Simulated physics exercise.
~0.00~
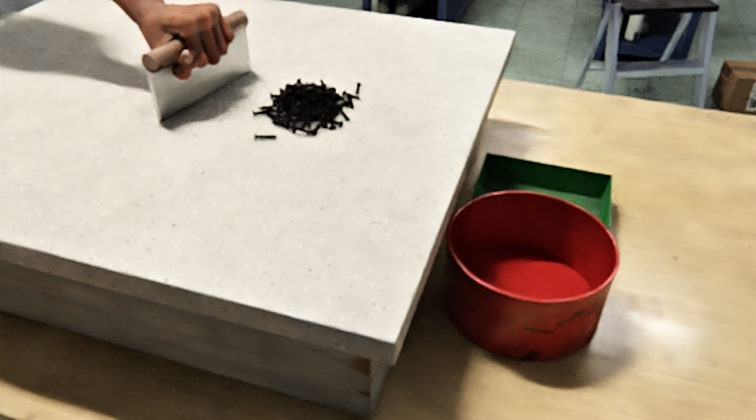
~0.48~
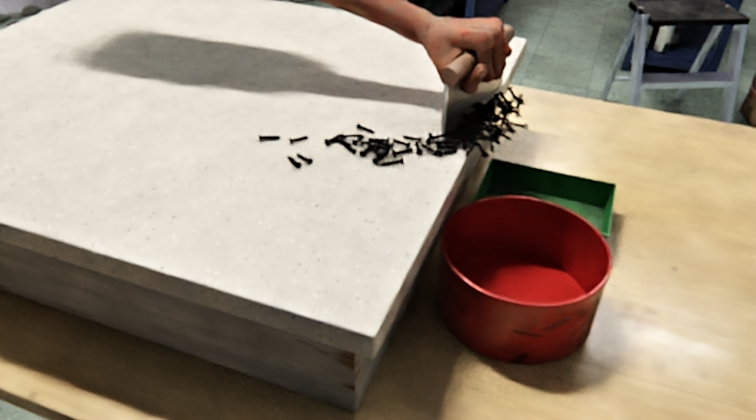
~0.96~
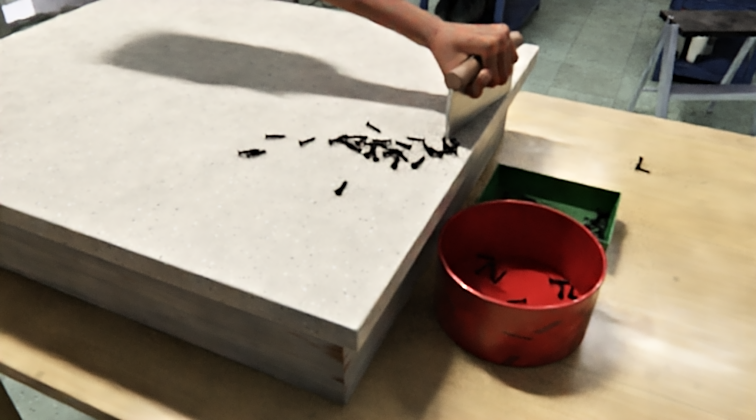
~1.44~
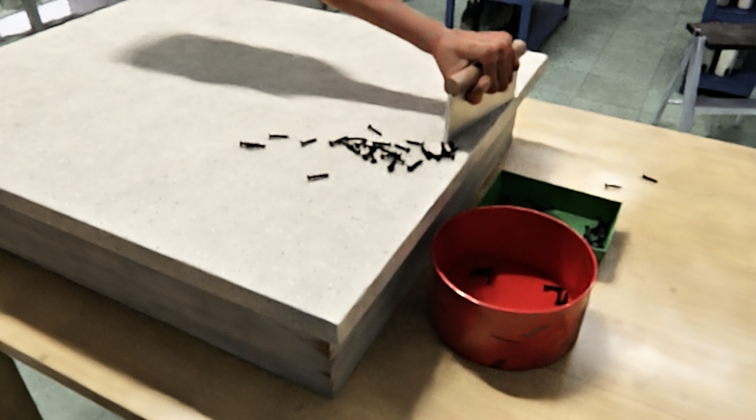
Black screws being pushed rightward by a hand-held scraper, spilling off a pale slab into green and red containers, some left behind.
